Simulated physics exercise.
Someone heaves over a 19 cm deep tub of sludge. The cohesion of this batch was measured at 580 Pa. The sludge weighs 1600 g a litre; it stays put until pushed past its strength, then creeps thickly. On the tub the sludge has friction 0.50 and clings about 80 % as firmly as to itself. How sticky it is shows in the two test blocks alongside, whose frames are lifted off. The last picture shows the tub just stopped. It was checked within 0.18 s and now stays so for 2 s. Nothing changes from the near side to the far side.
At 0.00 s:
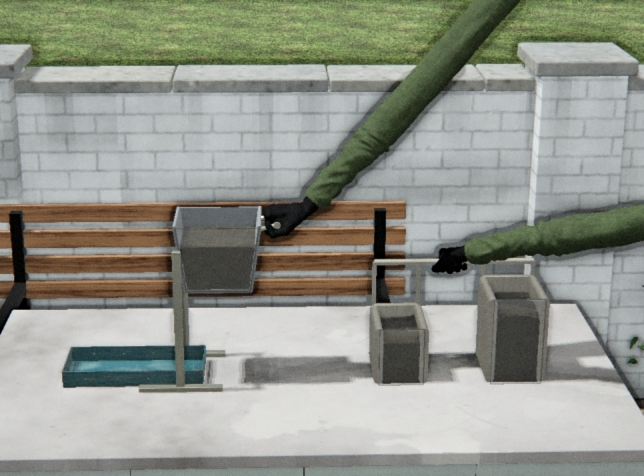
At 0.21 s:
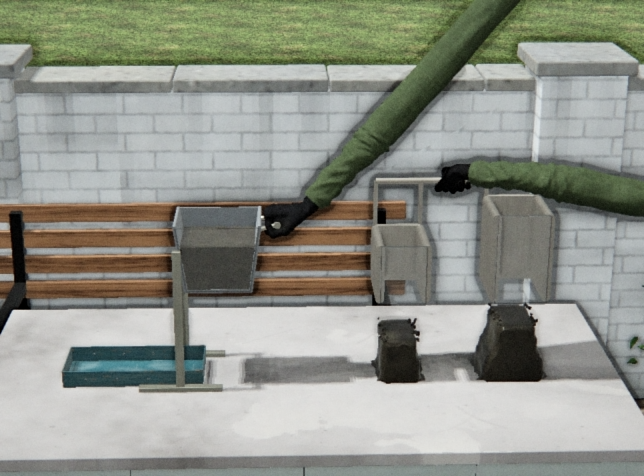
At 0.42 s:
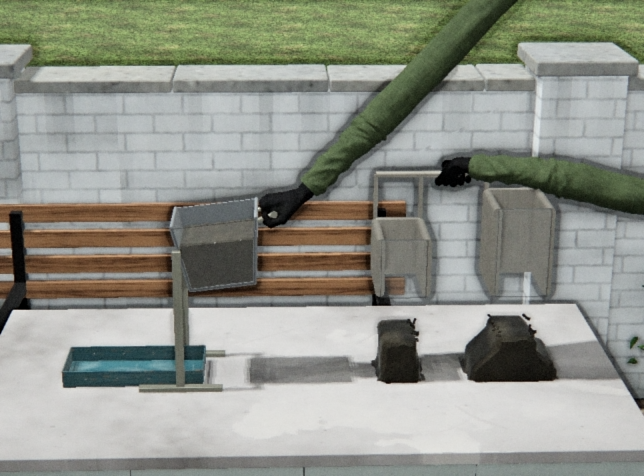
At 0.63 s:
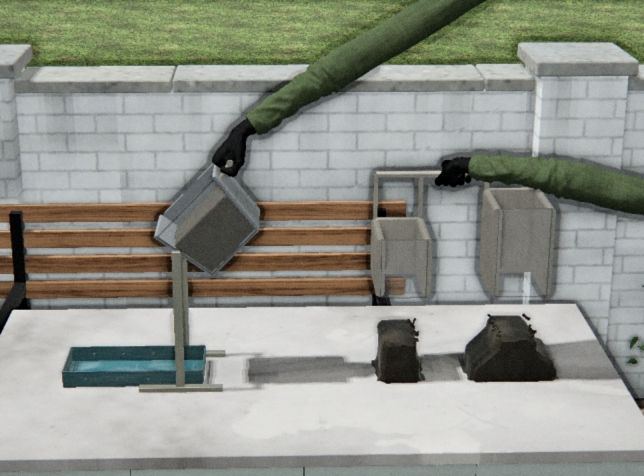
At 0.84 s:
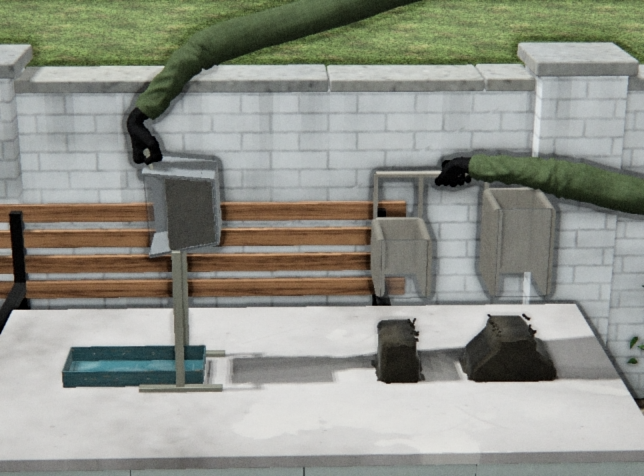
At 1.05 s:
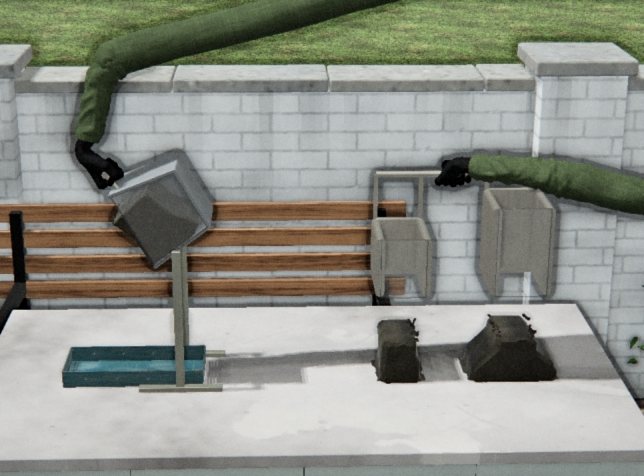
Green-sleeved arms lifting paired moulds off two dark sludge blocks, which slump, then turning a grey tub leftward above a table.
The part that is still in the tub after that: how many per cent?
It comes to some 0 %.
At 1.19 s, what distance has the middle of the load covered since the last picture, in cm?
Roughly 17 cm.
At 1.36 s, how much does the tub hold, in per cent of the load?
Near 0 %.
After 1.19 s, the tub is at 120 degrees and holds 15 %.
After 1.36 s, the tub is at 120 degrees and holds 0 %.
After 1.53 s, the tub is at 120 degrees and holds 0 %.
After 1.70 s, the tub is at 120 degrees and holds 0 %.
After 3.05 s, the tub is at 120 degrees and holds 0 %.
